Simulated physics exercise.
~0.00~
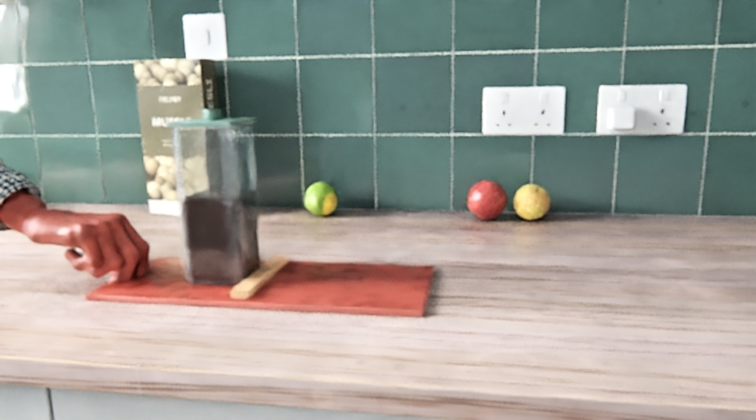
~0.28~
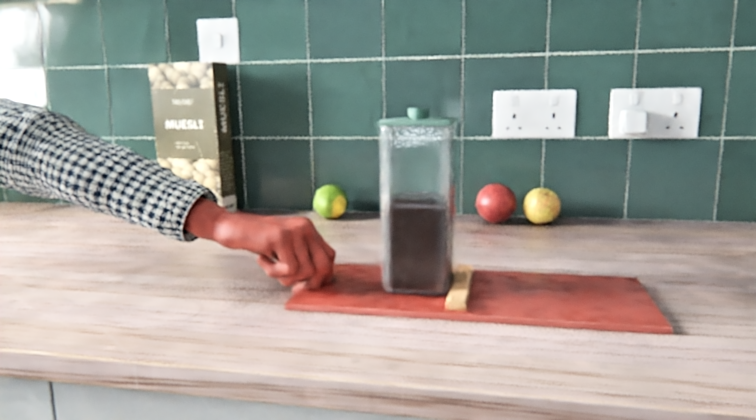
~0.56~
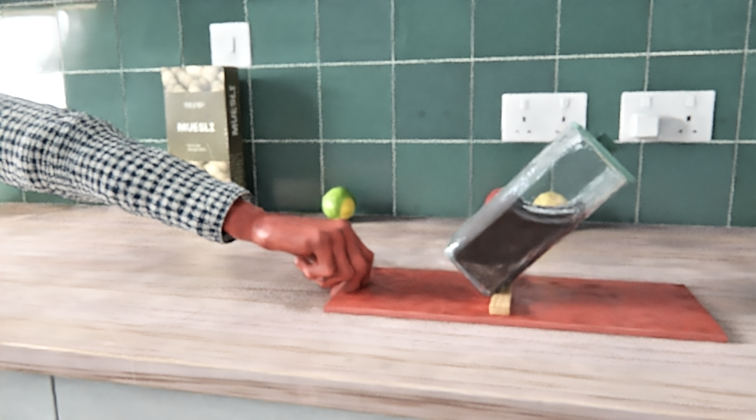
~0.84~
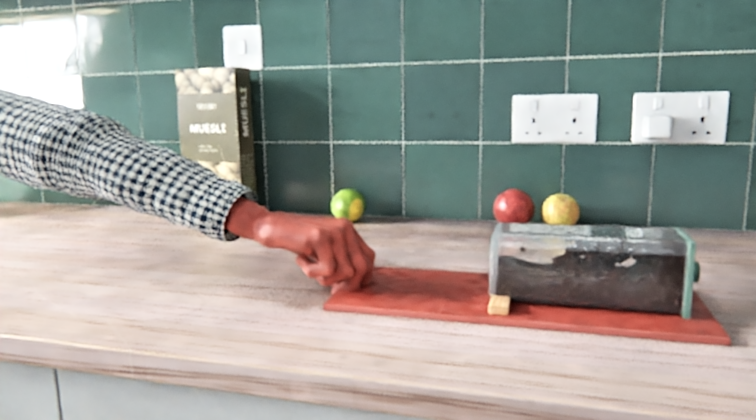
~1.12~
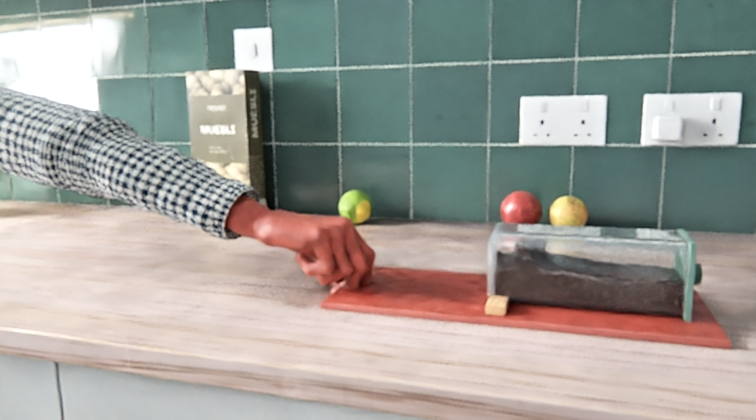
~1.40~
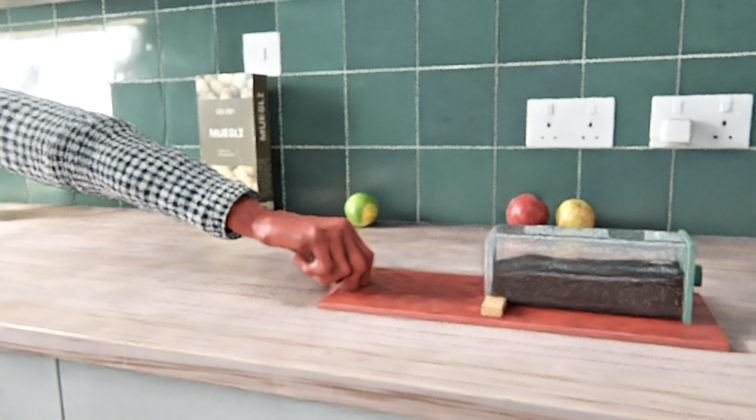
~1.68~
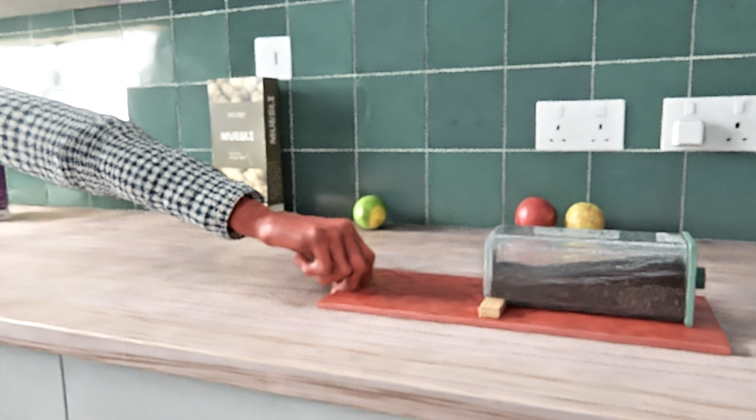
A tall, clear capped container partly filled with something dark rode upright on a red board as a hand moved it right across the counter, then tipped over rightward past a small wooden strip and ended up lying on its side on the board.
